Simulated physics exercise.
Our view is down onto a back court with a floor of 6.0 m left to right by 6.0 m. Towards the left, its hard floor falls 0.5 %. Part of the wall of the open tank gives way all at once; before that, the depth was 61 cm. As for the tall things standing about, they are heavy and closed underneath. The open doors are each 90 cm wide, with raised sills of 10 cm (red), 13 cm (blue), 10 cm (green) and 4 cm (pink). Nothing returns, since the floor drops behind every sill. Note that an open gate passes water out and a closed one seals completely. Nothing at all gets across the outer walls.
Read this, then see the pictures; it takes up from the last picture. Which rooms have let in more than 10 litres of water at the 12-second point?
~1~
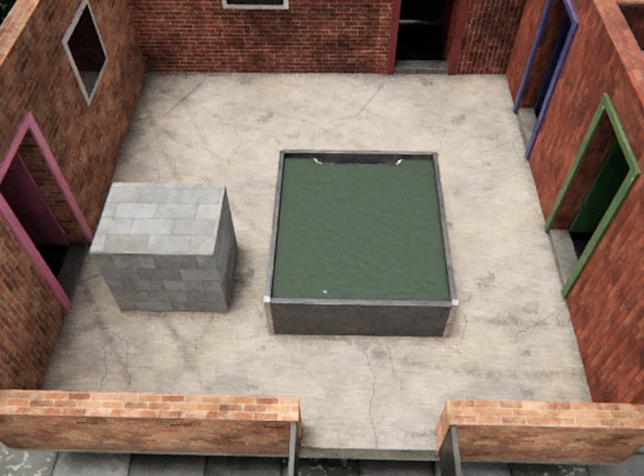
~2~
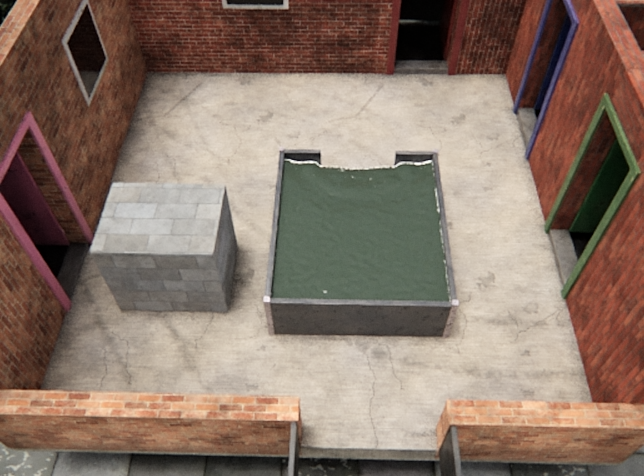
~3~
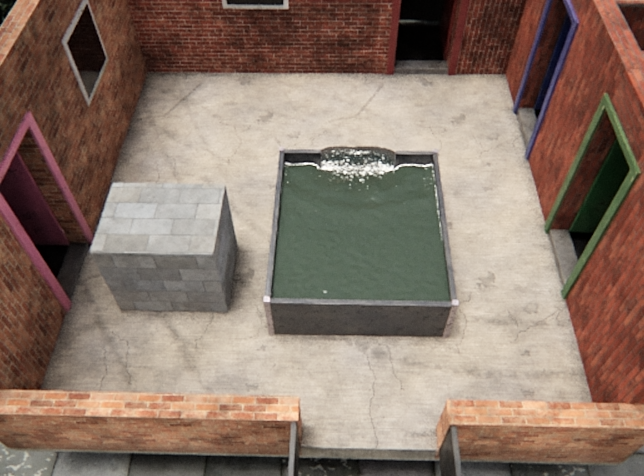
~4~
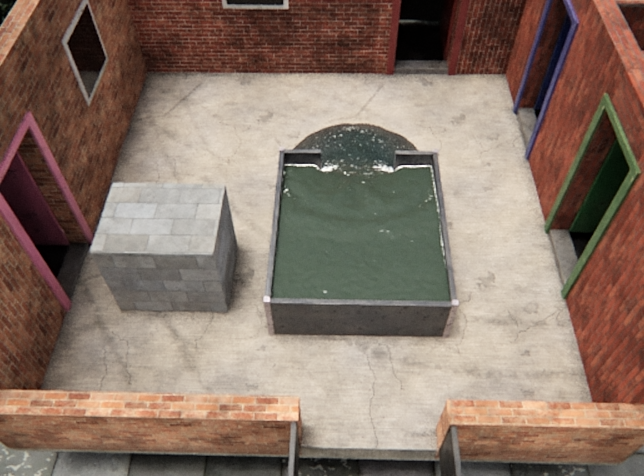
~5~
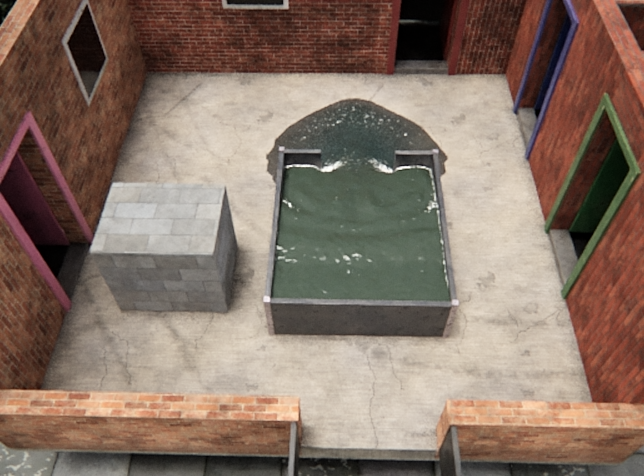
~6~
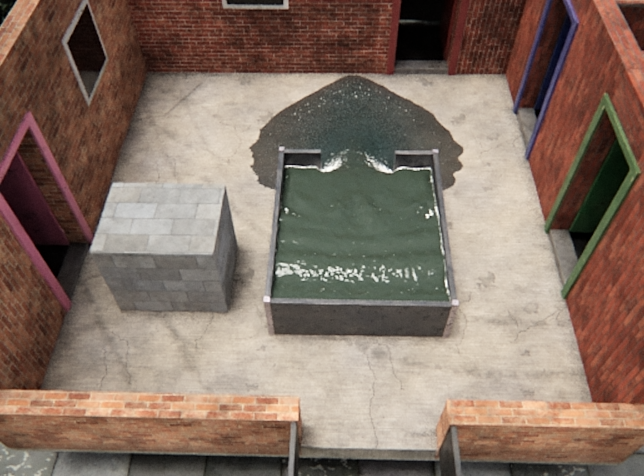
Outcome: The red door will most likely bust the limit, the blue door will most likely respect the limit, the green door will most likely respect the limit, the pink door will most likely bust the limit.
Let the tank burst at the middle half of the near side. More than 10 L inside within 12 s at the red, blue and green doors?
So red stays lower, blue stays lower, green stays lower.
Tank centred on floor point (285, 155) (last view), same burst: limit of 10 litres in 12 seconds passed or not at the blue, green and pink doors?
Measured against that limit, blue comes out beyond it, green short of it and pink beyond it.
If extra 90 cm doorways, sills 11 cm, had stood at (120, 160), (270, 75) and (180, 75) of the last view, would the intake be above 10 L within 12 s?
Well, the first is on the low side, the second is on the high side, and the third is on the high side.
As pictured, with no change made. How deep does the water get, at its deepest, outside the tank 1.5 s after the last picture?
It gets to some 34 cm.
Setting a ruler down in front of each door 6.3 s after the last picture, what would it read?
Depths in cm: Red 11, blue 8, green 3, pink 6.
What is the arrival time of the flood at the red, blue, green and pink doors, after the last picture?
Times: Red 0.3 seconds, blue 1.2 seconds, green 3.2 seconds, pink 3.2 seconds.
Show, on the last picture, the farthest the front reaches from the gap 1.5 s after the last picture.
That's around (148, 74) in the last picture.
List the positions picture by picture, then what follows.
The first picture shows still water, 61 cm deep, in the open tank at (359, 223).
In the second picture, water pours out on the open tank's far side and has run 0.6 m, to a hidden place; typically 6 cm deep outside, 61 cm at the open tank's back.
In the third picture, the front is at a hidden place, 0.9 m from the gap on the open tank's far side; 0.9 m2 of floor is under water; 61 cm left at the back of the open tank.
In the fourth picture, the front is at (340, 128), 1.3 m from the gap on the open tank's far side; 1.8 m2 of floor is under water; 61 cm left at the back of the open tank.
In the fifth picture, the front is at (348, 103), 1.9 m from the gap on the open tank's far side; 3.1 m2 of floor is under water; 61 cm left at the back of the open tank.
In the sixth picture, water pours out on the open tank's far side and has run 2.5 m, to (348, 79); typically 4 cm deep outside, 58 cm at the open tank's back.
Then, 0.7 s after the last picture water covers 25 % of the floor and is deepest (32 cm) near (352, 177); red door 22 cm at the sill, 5 L in, blue door not reached, green door not reached, pink door not reached.
Then, 1.5 s after the last picture water covers 35 % of the floor and is deepest (34 cm) near (492, 76); red door 23 cm at the sill, 48 L in, blue door 4 cm at the sill, 0 L in, green door not reached, pink door not reached.
Then, 2.8 s after the last picture water covers 45 % of the floor and is deepest (26 cm) near (148, 74); red door 17 cm at the sill, 107 L in, blue door 9 cm at the sill, 0 L in, green door not reached, pink door not reached.
Then, 6.3 s after the last picture water covers 90 % of the floor and is deepest (15 cm) near (148, 74); red door 11 cm at the sill, 151 L in, blue door 8 cm at the sill, 0 L in, green door 3 cm at the sill, 0 L in, pink door 6 cm at the sill, 1 L in.
Then, 11.3 s after the last picture water covers 100 % of the floor and is deepest (12 cm) near (32, 418); red door 7 cm at the sill, 153 L in, blue door 5 cm at the sill, 0 L in, green door 8 cm at the sill, 0 L in, pink door 6 cm at the sill, 30 L in.
